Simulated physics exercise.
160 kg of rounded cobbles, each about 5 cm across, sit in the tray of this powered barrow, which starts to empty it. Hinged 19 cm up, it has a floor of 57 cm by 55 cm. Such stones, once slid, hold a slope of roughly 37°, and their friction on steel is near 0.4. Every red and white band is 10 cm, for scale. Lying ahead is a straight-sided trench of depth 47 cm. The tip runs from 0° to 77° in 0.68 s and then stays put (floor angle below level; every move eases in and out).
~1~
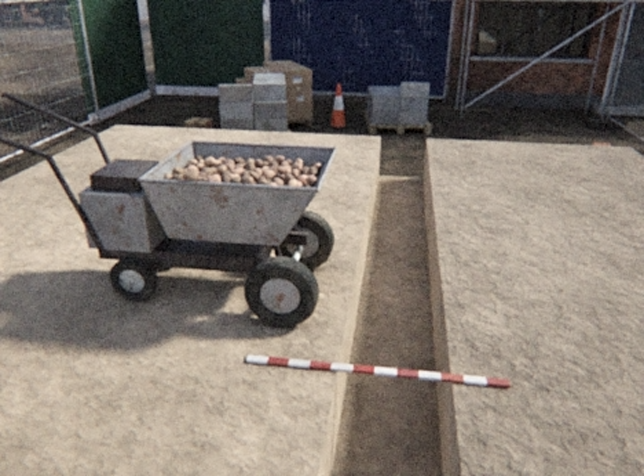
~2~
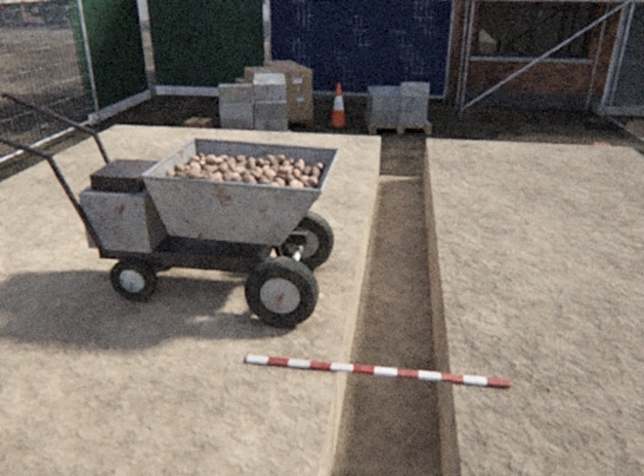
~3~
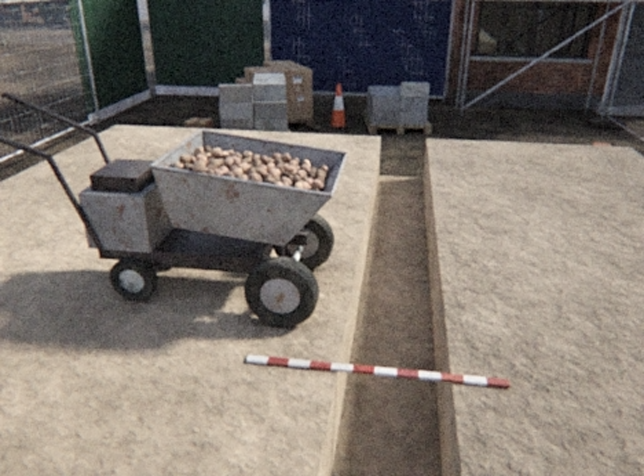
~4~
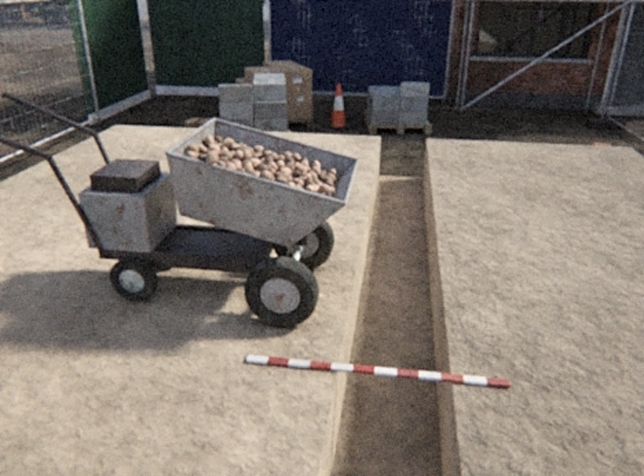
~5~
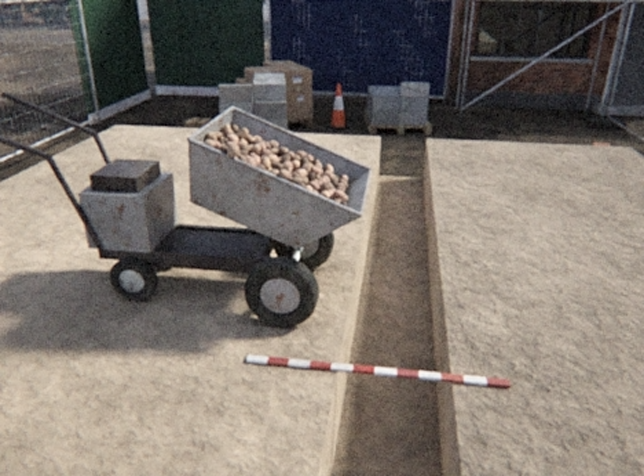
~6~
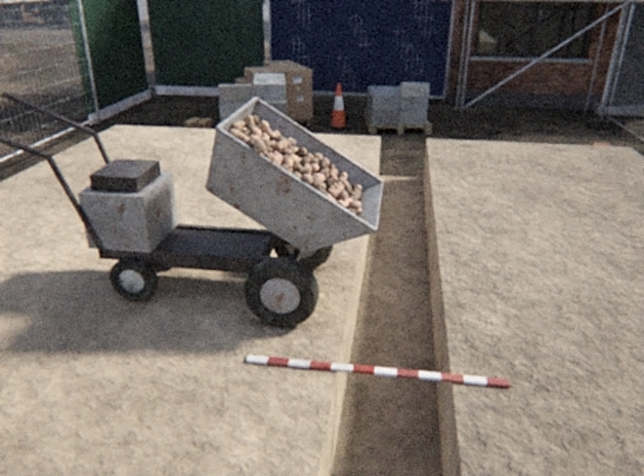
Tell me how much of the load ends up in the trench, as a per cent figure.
Some 58 per cent ends up in the trench.
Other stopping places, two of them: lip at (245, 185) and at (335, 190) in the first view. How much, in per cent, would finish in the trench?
Close to 100 percent in the first case, 40 percent in the second.
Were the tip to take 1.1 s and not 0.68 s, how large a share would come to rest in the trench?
My guess is near 70 percent.
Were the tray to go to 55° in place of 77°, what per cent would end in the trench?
It would be near 25 per cent.
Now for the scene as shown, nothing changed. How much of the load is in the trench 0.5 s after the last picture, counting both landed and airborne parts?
Some 20 per cent.
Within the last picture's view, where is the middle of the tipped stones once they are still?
Their middle ends up near (433, 357).
Then, 0.2 s after the last picture the floor is at 65°, 100 % in the tray; the foremost stones are at (398, 266).
Then, 0.5 s after the last picture the floor is at 77°, 59 % in the tray, 22 % in the trench, 19 % past the trench; the foremost stones are at (489, 314).
Then, 0.8 s after the last picture the floor is at 77°, 15 % in the tray, 43 % in the trench, 43 % past the trench; the foremost stones are past the picture's edge.
Then, 2.8 s after the last picture the floor is at 77°, 0 % in the tray, 58 % in the trench, 42 % past the trench; the foremost stones are past the picture's edge.
